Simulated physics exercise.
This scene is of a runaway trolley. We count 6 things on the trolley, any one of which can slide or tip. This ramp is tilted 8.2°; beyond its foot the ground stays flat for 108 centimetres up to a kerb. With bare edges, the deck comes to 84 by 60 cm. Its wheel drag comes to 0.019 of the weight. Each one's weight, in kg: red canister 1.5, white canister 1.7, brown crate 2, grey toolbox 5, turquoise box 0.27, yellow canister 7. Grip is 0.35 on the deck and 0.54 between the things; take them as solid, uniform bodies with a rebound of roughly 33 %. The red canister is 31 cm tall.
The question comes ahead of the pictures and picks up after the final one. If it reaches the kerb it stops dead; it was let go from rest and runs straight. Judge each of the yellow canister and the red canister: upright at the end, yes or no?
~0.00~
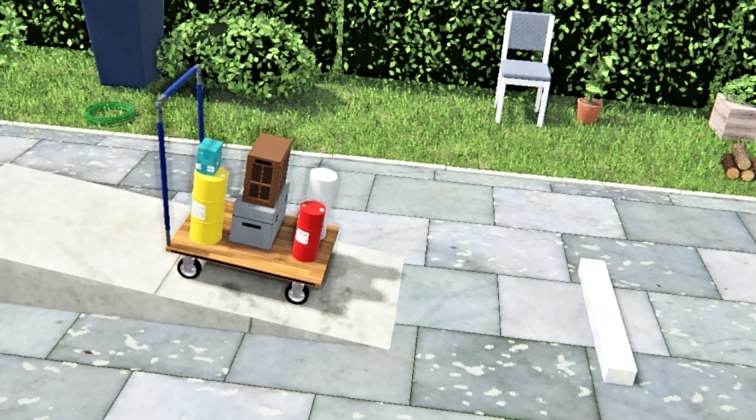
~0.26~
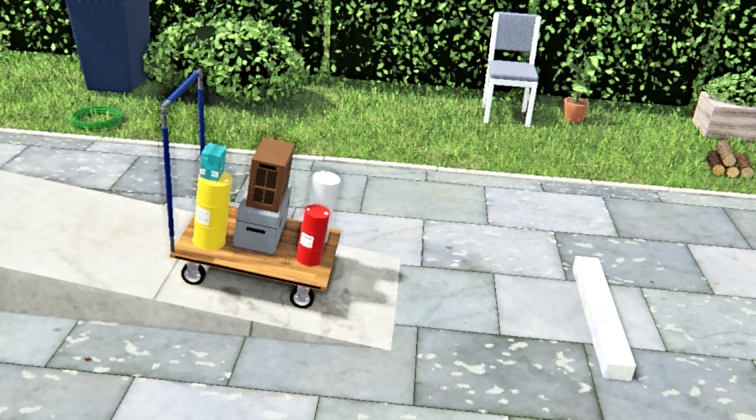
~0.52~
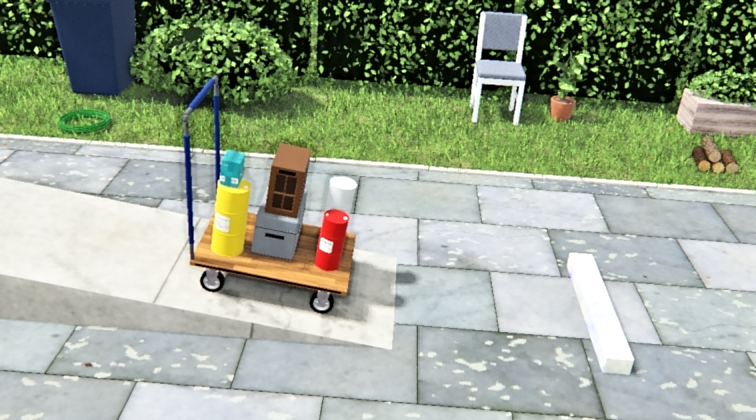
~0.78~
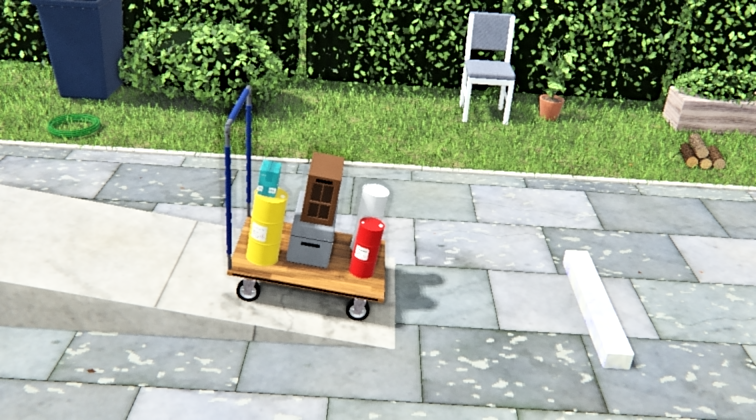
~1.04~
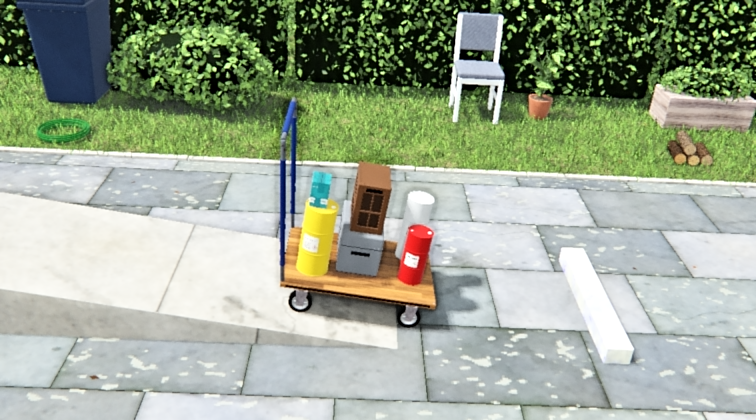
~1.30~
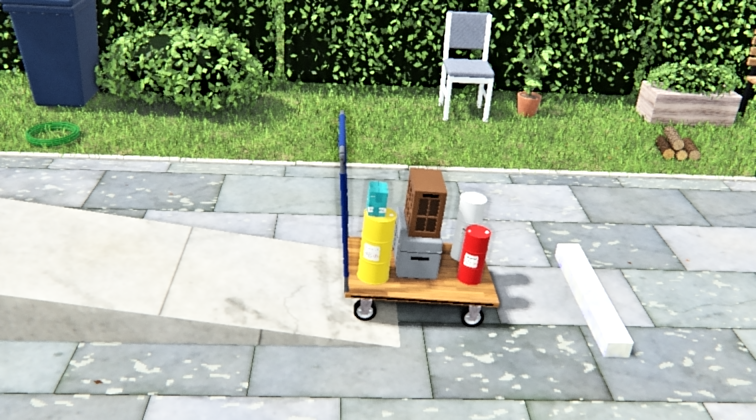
Yellow canister - yes; red canister - no.
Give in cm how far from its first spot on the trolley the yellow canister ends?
Roughly 22 centimetres.
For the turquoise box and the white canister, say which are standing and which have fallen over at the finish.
Final state - turquoise box: Remains on its base; white canister: Goes over.
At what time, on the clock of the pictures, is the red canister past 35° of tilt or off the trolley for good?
That comes at close to 1.9 seconds.
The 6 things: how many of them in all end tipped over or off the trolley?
Total count: 2.
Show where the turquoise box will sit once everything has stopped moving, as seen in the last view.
Close to pixel (530, 209) in the final view.
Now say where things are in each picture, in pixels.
Kerb 152 cm ahead; yellow canister (209, 205); red canister (309, 232), in the first picture.
Kerb 150 cm ahead; grey toolbox (263, 215); turquoise box (213, 163), in the second picture.
Kerb 139 cm ahead; white canister (337, 213); brown crate (288, 180), in the third picture.
Kerb 120 cm ahead; grey toolbox (313, 228); turquoise box (269, 179), in the fourth picture.
Kerb 93 cm ahead; white canister (414, 227); brown crate (370, 198), in the fifth picture.
Kerb 60 cm ahead; yellow canister (377, 246); red canister (474, 255), in the sixth picture.
After 1.80 s, trolley at the kerb; red canister moved 4 cm near (588, 258); yellow canister moved 4 cm near (494, 253); turquoise box moved 4 cm.
After 2.00 s, trolley at the kerb; red canister and white canister now off the trolley; yellow canister moved 19 cm near (522, 253); turquoise box moved 20 cm.
After 2.20 s, trolley at the kerb; yellow canister moved 22 cm near (526, 254); brown crate moved 23 cm; turquoise box moved 23 cm.
In the end (2.6 s), off the trolley and tipped over, red canister and white canister; not toppled but over 10 cm from the start, brown crate, grey toolbox, turquoise box and yellow canister. At the end, from the last picture's camera, yellow canister near (526, 254), red canister near (639, 301).
